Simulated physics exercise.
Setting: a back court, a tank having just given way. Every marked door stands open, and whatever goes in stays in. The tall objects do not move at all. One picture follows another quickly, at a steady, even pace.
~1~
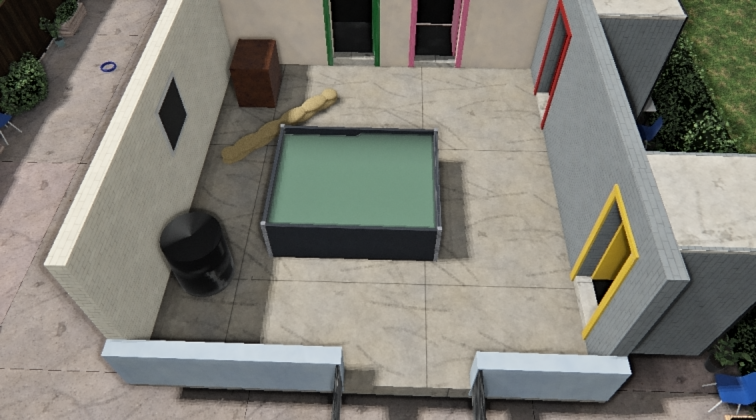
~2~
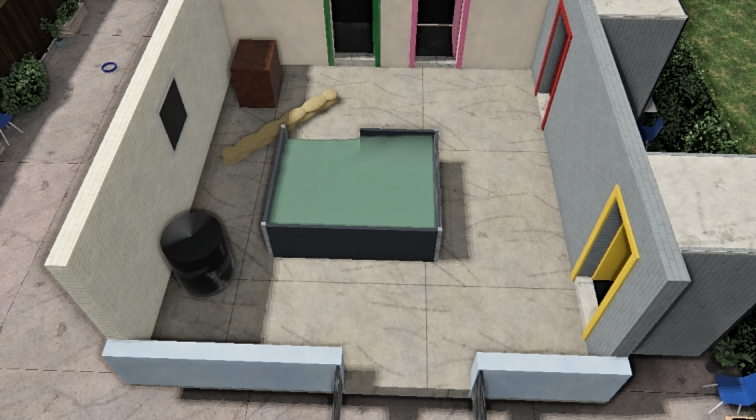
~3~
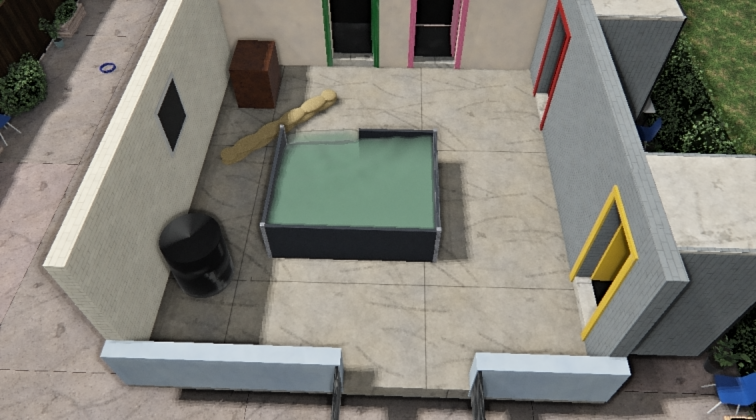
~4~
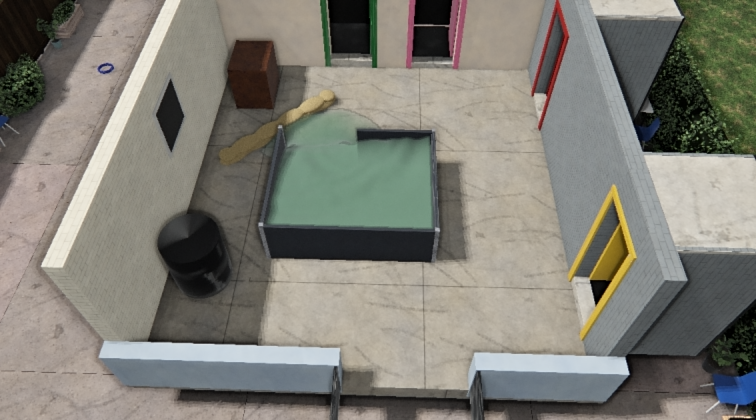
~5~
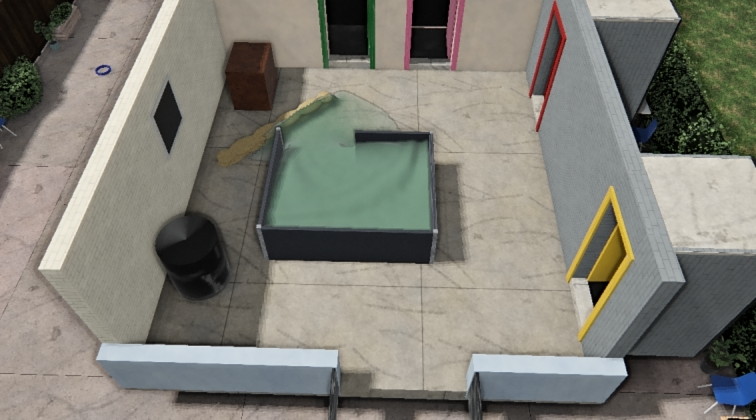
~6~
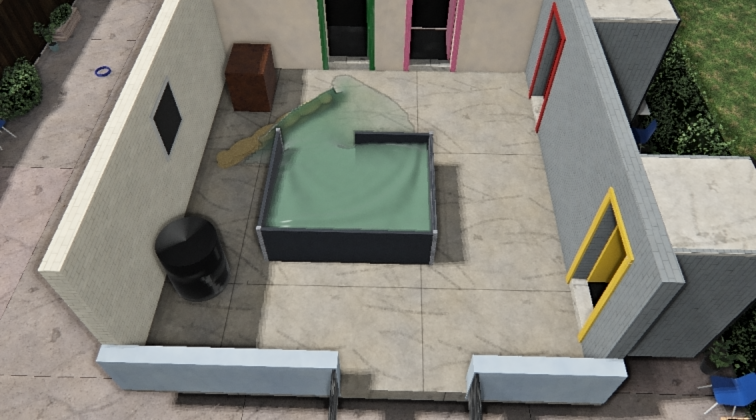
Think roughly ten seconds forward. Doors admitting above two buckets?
Green door above, pink door above, yellow door not above, red door above.
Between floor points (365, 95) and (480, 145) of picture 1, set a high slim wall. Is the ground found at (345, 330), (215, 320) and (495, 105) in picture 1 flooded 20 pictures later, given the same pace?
Taking the points in turn, they are high and dry, high and dry and inundated.
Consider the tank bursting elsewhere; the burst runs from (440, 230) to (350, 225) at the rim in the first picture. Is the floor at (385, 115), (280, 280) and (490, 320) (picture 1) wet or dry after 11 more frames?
Sequence: Spared / spared / wetted.
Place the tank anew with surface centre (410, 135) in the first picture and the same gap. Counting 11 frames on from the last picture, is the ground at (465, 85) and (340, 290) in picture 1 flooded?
One after the other: Reached, untouched.
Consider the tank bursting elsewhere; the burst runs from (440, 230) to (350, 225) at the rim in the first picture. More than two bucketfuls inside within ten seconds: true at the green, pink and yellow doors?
Green: Falls short; pink: Falls short; yellow: Falls short.
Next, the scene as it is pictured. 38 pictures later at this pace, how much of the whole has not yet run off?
My figure is close to 90 percent.
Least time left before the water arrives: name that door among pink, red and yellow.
I choose the pink door.
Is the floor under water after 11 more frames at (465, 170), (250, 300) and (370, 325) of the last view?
First spared, then spared, then spared.
A moment on, water covers 25 % of the floor; the green door under two buckets in, the pink door wet at the sill, nothing in, the yellow door not reached, the red door not reached.
Next, water covers 40 % of the floor; the green door over two buckets in, the pink door over two buckets in, the yellow door not reached, the red door not reached.
Then, water covers 55 % of the floor; the green door far over two buckets in, the pink door over two buckets in, the yellow door not reached, the red door over two buckets in.
Later, water covers 90 % of the floor; the green door far over two buckets in, the pink door far over two buckets in, the yellow door wet at the sill, nothing in, the red door far over two buckets in.
In the end, water covers 95 % of the floor; the green door far over two buckets in, the pink door far over two buckets in, the yellow door wet at the sill, nothing in, the red door far over two buckets in.
